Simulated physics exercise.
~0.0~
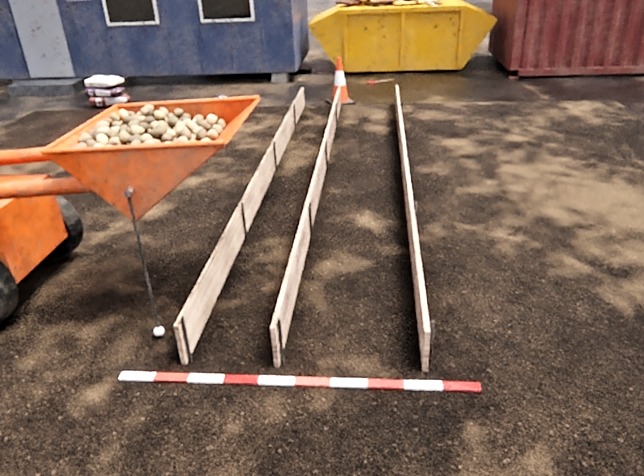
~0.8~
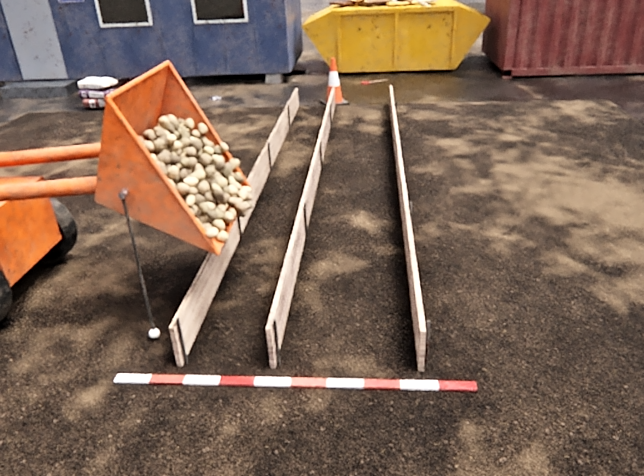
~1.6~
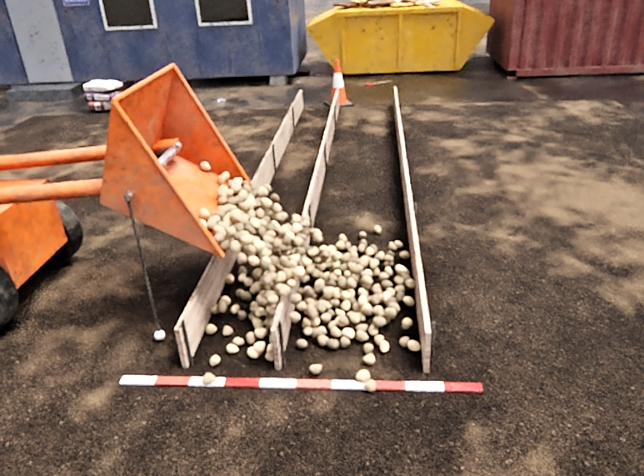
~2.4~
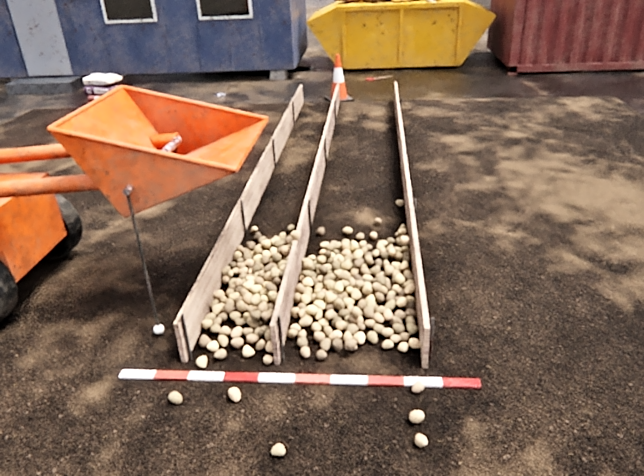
The clip shows an orange loader bucket full of rounded stones tipping to the right and pouring them between three fixed planks, then swinging back up empty, leaving stones spread across both bays, slightly more in the far one, with a few lying beyond the red and white strip.
